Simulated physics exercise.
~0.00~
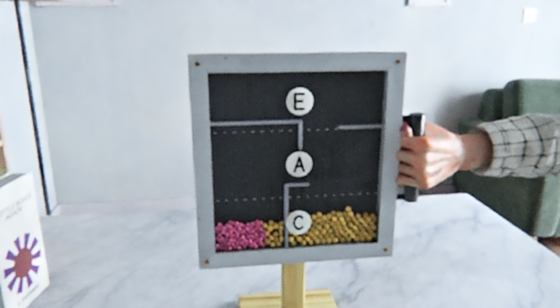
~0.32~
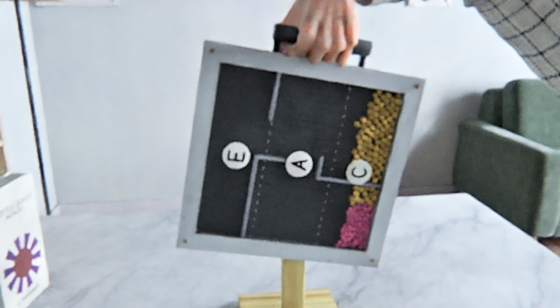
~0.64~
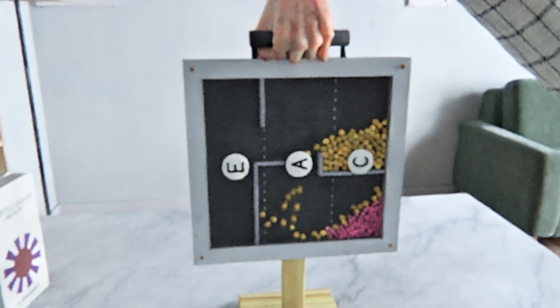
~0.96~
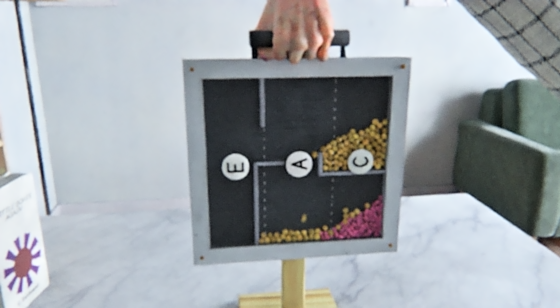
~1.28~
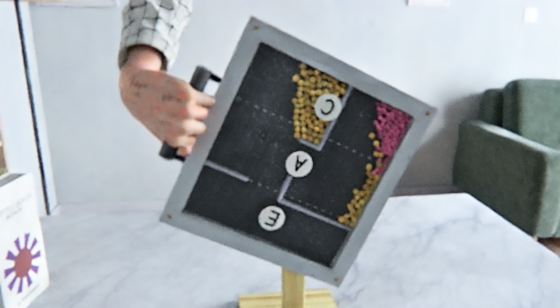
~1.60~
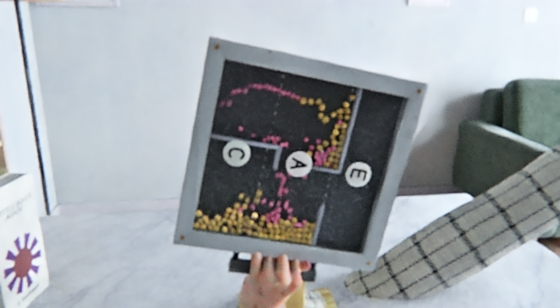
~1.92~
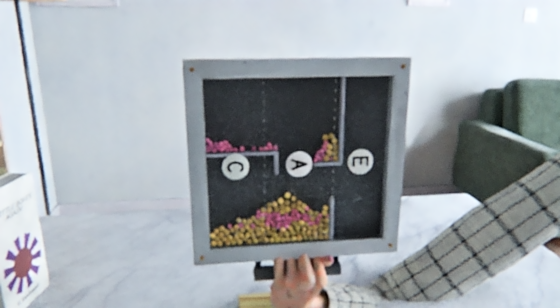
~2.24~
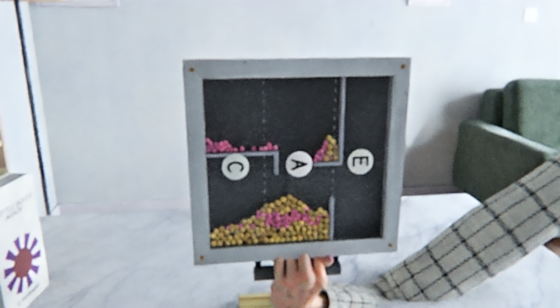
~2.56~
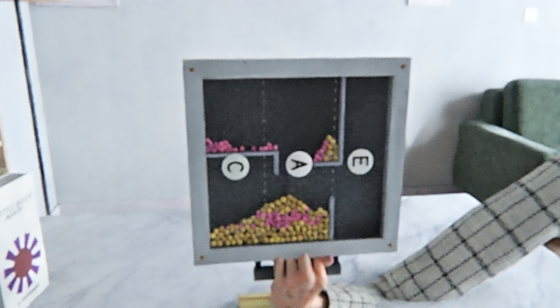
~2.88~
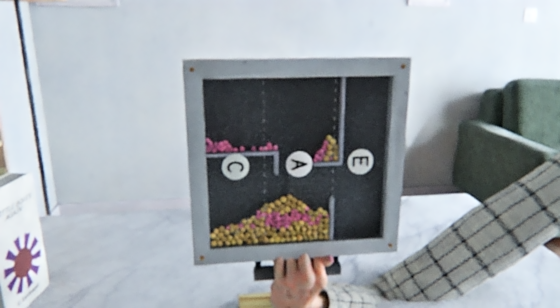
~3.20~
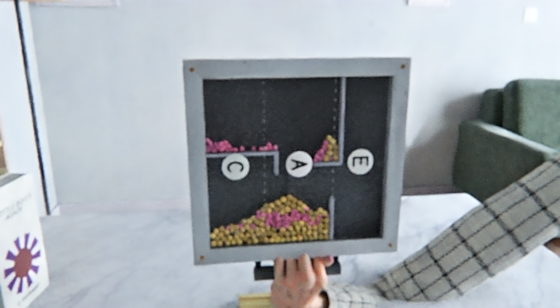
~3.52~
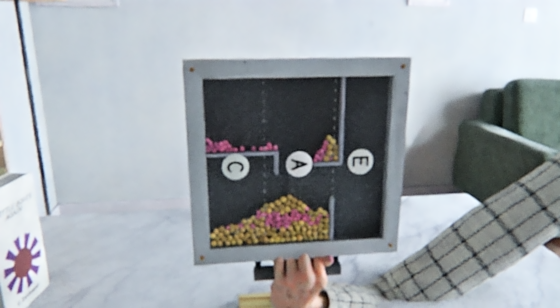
On a pale marble tabletop before a light wall, seen from straight in front, a square grey-framed case with a clear front stands on a wooden post, a green armchair to the right. Letters E, A and C run down its dark, ledged panel, with yellow and pink beads along the bottom. A hand turns the case a quarter turn anticlockwise, and beads spill down the right side. After a pause, it swings the case a half turn further the same way, scattering them. They settle mostly in a mixed heap below A and C, some resting on ledges, E nearly empty.
